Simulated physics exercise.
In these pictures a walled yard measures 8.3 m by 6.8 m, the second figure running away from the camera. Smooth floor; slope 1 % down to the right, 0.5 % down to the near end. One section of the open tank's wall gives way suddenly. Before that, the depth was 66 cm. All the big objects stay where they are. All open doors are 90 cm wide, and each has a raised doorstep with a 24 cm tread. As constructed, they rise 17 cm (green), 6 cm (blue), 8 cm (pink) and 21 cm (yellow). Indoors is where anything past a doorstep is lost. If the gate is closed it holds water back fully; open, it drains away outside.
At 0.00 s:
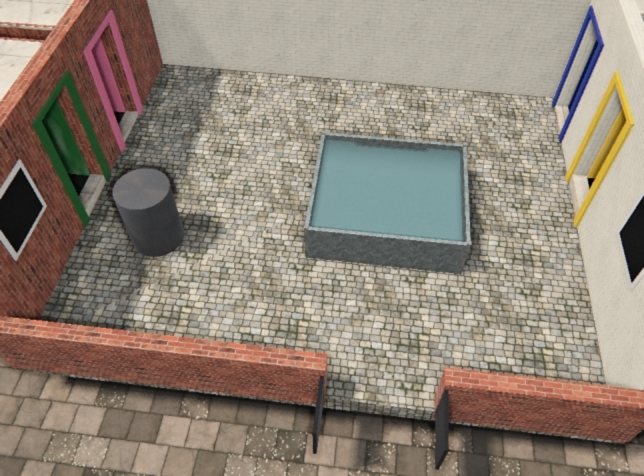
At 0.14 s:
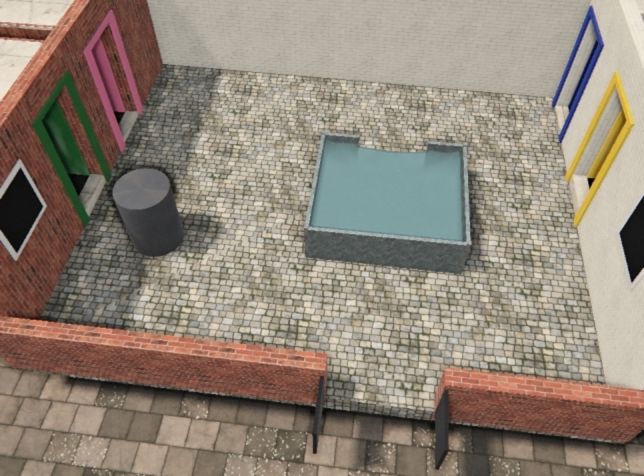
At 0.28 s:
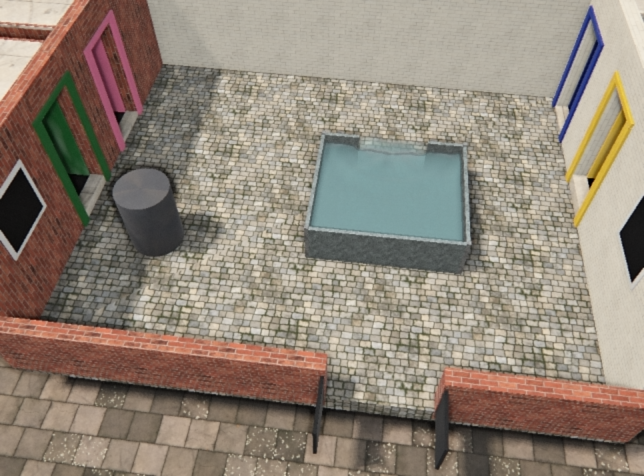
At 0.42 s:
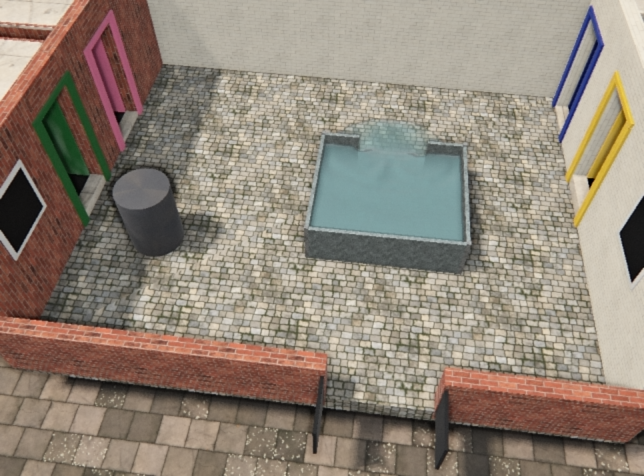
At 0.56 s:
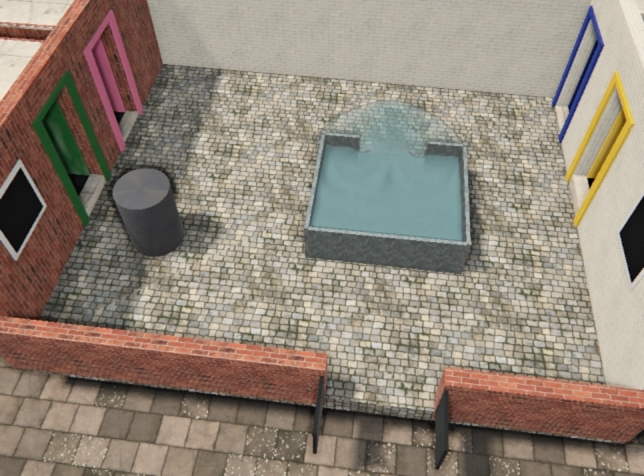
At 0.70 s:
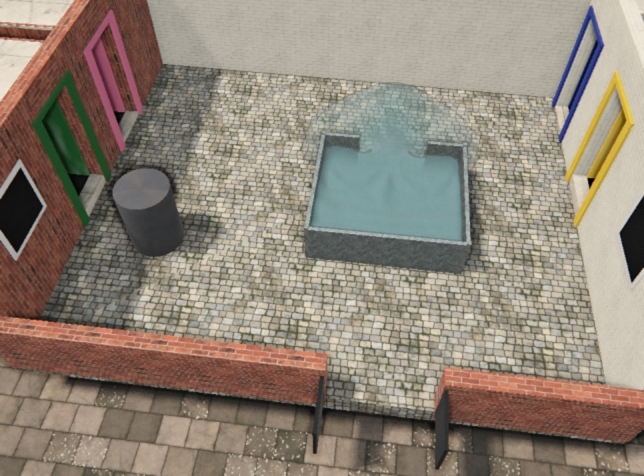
In a walled yard with a cobbled floor, a square open tank of still water stands near a grey cylinder, with coloured doorways on both sides. A section of the tank's far wall gives way, and water pours out through the gap, fanning across the paving toward the back wall.
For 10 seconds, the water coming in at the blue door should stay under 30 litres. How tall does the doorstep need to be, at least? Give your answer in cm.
Close to 22 cm is just enough.
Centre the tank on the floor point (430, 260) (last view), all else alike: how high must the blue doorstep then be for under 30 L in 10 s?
Close to 20 cm would do it.
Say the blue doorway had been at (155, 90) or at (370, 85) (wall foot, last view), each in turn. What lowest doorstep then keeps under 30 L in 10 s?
11.5 and 27 cm.
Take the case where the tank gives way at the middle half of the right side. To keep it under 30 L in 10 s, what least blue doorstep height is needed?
Minimum height: Approx. 12.0 cm.
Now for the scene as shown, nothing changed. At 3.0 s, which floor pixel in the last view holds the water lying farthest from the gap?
Somewhere near the pixel (162, 67).
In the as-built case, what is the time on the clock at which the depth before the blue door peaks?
Around 2.8 seconds.
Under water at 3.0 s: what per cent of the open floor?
30 %.
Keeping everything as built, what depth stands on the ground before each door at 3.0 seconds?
At the green door the depth is 0 cm, at blue 23 cm, at pink 0 cm and at yellow 0 cm.
After 1.4 s water covers 15 % of the floor, deepest (40 cm) near (390, 167); it has not reached the blue door.
After 3.0 s water covers 30 % of the floor, deepest (32 cm) near (545, 101); 23 cm at the blue door, 73 litres in over its 6 cm doorstep.
After 10.0 s water covers 90 % of the floor, deepest (12 cm) near (612, 416); 11 cm at the blue door, 457 litres in over its 6 cm doorstep.
At the blue door as built, the water arrived by 2.2 s and peaked near 23 cm at 2.8 s.
With a doorstep of 19 cm, 62 litres would have come in within the 10 s; with 25.5 cm, 13 litres. So under 30 litres takes about 22 cm.
